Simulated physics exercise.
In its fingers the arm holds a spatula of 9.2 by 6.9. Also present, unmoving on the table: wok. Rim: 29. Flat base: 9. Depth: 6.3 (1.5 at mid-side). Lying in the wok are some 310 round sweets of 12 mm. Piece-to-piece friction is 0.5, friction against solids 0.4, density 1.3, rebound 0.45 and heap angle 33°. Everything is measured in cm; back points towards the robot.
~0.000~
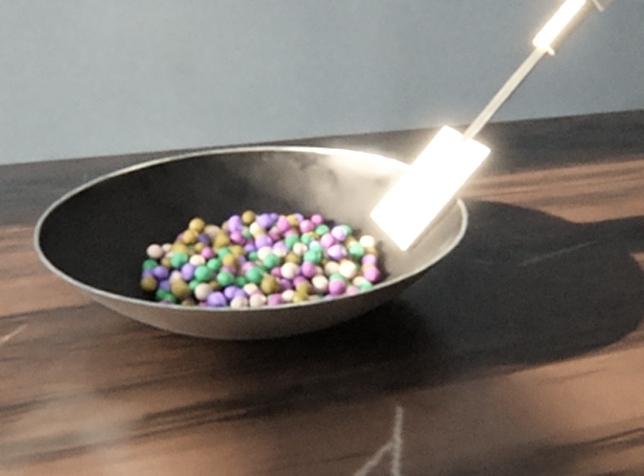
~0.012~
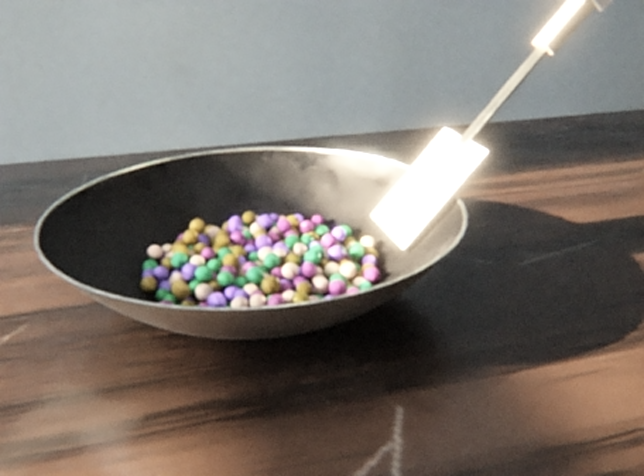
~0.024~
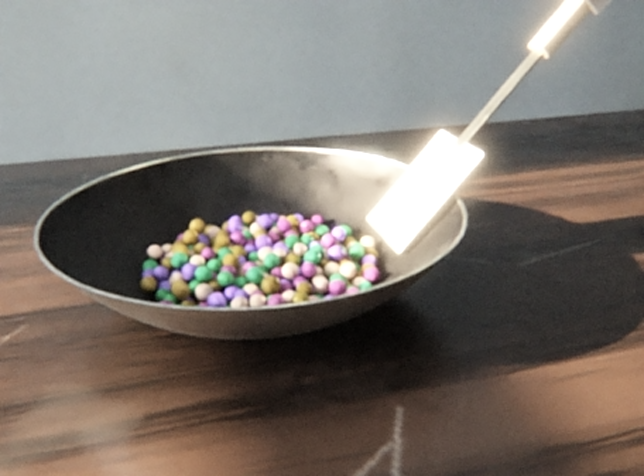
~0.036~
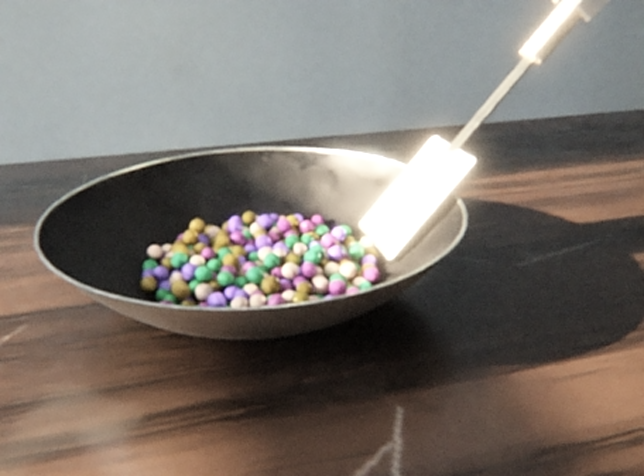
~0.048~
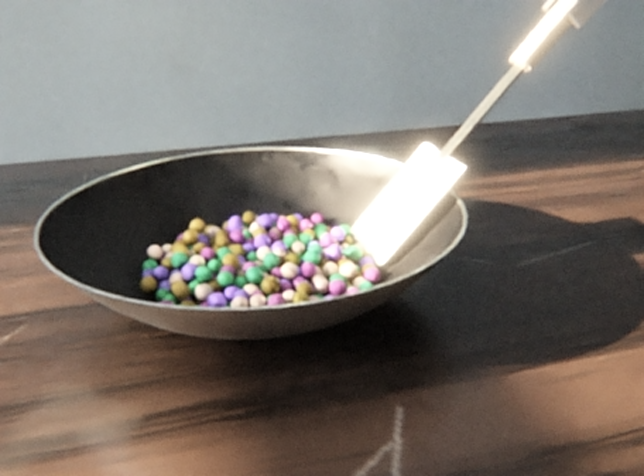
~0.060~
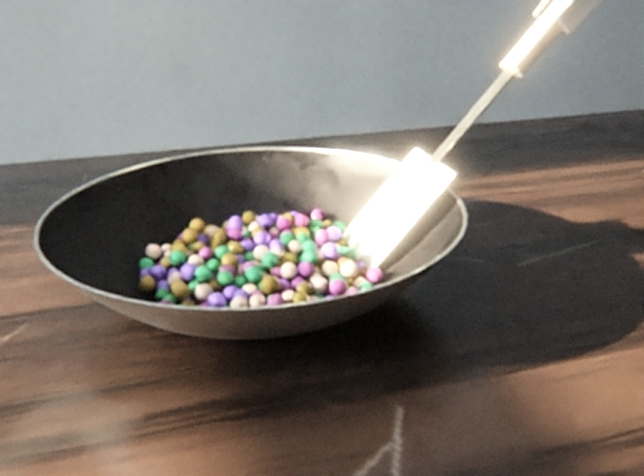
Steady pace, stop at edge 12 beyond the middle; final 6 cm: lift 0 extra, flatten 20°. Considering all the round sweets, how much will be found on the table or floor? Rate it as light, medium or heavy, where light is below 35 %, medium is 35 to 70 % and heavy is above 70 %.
Rating: Light.
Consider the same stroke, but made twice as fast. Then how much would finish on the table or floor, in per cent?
Then around 45 percent would finish on the table or floor.
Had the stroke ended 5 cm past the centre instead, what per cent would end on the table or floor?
In that case around 0 per cent.
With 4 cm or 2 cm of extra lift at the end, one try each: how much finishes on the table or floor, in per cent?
20 and 25 per cent.
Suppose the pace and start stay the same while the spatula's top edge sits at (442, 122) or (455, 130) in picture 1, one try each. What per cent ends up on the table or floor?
Roughly 25% and 25%.
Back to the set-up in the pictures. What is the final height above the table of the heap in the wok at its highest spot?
Roughly 7.0 centimetres.
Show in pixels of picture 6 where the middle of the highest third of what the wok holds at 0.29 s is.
I'd say close to (124, 245).
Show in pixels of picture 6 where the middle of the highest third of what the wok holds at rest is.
I'd put it close to (145, 266).
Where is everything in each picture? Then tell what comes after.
The first picture shows spatula top edge at (467, 139), sloping 48°; upper third of the load around (260, 255), from x 150 to 370, top at y 220; 312 in the wok.
The second picture shows spatula top edge at (466, 139), sloping 48°; upper third of the load around (260, 255), from x 150 to 370, top at y 220.
The third picture shows spatula top edge at (462, 142), sloping 48°; upper third of the load around (260, 255), from x 150 to 370, top at y 220.
The fourth picture shows spatula top edge at (454, 148), sloping 48°; upper third of the load around (260, 255), from x 150 to 370, top at y 220.
The fifth picture shows spatula top edge at (444, 155), sloping 48°; upper third of the load around (257, 255), from x 150 to 370, top at y 220.
The sixth picture shows spatula top edge at (435, 161), sloping 48°; upper third of the load around (256, 254), from x 145 to 375, top at y 215; 312 in the wok.
After 0.18 s, sloping 48°, highest piece 4 above the table; 312 in the wok.
After 0.29 s, sloping 44°, highest piece 6 above the table; 312 in the wok.
After 0.55 s, sloping 28°, highest piece 7 above the table; 249 in the wok, 54 on the table or floor, 9 on the blade or in flight.
After 1.60 s, sloping 28°, highest piece 7 above the table; 249 in the wok, 63 on the table or floor.
At rest, 249 in the wok, 63 on the table or floor. That is 20 % on the table or floor.
